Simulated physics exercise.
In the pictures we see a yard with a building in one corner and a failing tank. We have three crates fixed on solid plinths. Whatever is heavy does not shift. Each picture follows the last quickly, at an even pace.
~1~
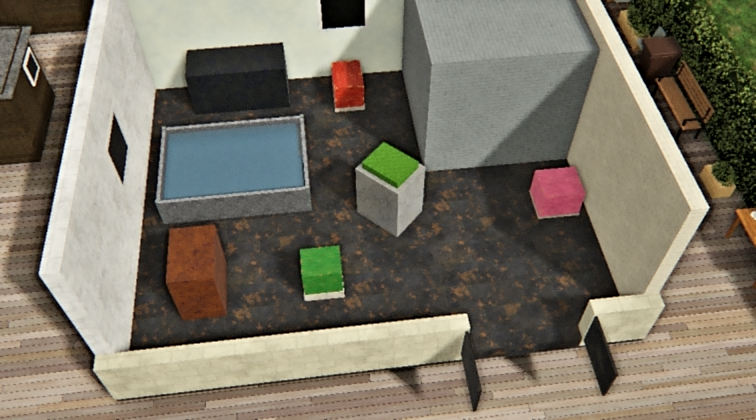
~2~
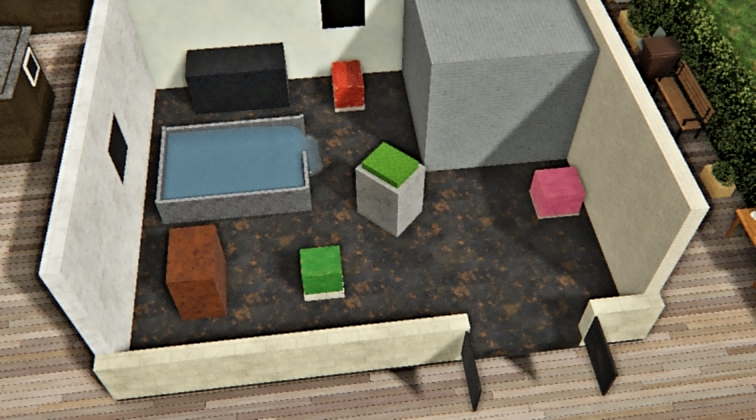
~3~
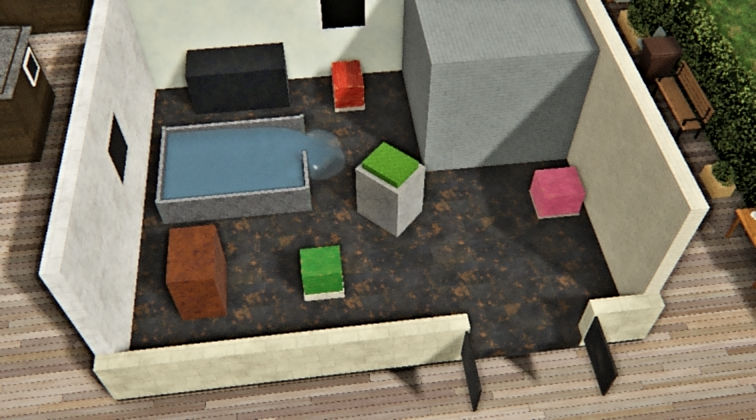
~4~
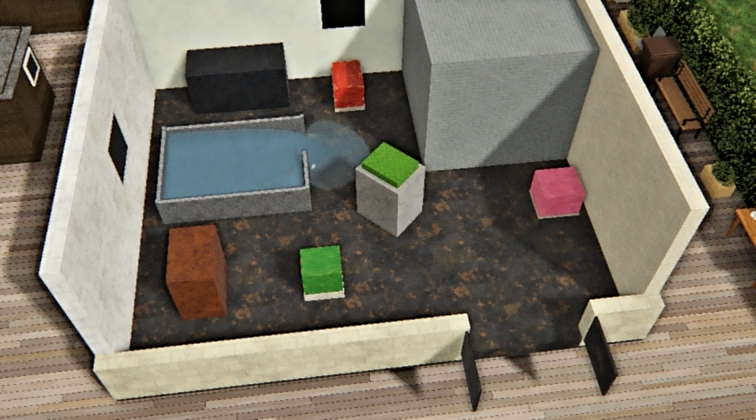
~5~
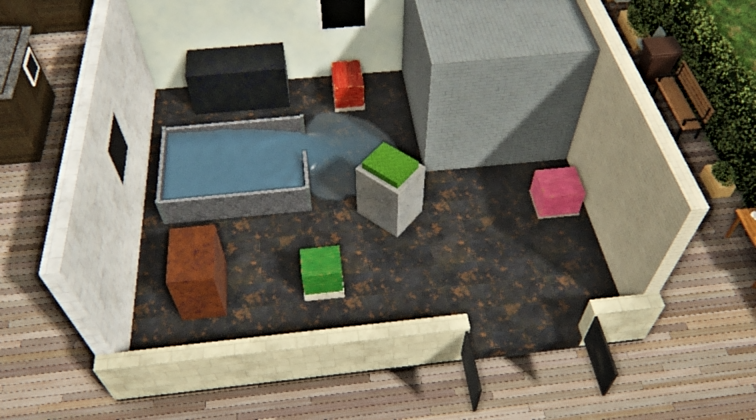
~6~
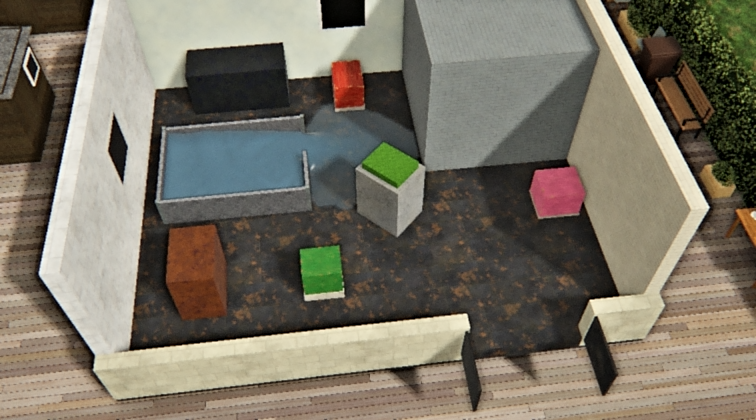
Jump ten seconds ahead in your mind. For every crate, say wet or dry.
Red crate - wet; green crate - dry; pink crate - wet.
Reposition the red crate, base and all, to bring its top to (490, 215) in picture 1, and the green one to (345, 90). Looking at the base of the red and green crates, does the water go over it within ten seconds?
Taking them in turn, red crate is overtopped and green crate is overtopped.
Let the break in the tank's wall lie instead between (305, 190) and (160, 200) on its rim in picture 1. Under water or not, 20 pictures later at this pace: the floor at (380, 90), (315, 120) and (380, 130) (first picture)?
Okay, the first is left untouched, the next is left untouched, and the last is left untouched.
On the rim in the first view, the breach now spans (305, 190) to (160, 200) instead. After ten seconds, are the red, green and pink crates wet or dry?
The red crate is not overtopped, the green crate is overtopped, and the pink crate is overtopped.
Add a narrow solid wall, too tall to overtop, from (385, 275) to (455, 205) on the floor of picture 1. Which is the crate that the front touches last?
Lab note: Final one reached is the green one.
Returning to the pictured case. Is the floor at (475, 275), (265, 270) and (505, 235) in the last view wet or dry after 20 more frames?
In that order: Awash, dry, under water.
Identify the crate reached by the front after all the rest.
Answer: The one in green.
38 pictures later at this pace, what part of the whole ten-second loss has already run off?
By then, close to 30 % of it.
A moment on, water covers 15 % of the floor; the red crate water round its plinth, the green crate not reached, the pink crate not reached.
Next, water covers 25 % of the floor; the red crate water round its plinth, the green crate not reached, the pink crate water round its plinth.
Then, water covers 40 % of the floor; the red crate water round its plinth, the green crate not reached, the pink crate water round its plinth.
Later, water covers 55 % of the floor; the red crate water round its plinth, the green crate water round its plinth, the pink crate water round its plinth.
In the end, water covers 75 % of the floor; the red crate was topped, the green crate stayed above the water, the pink crate was topped.
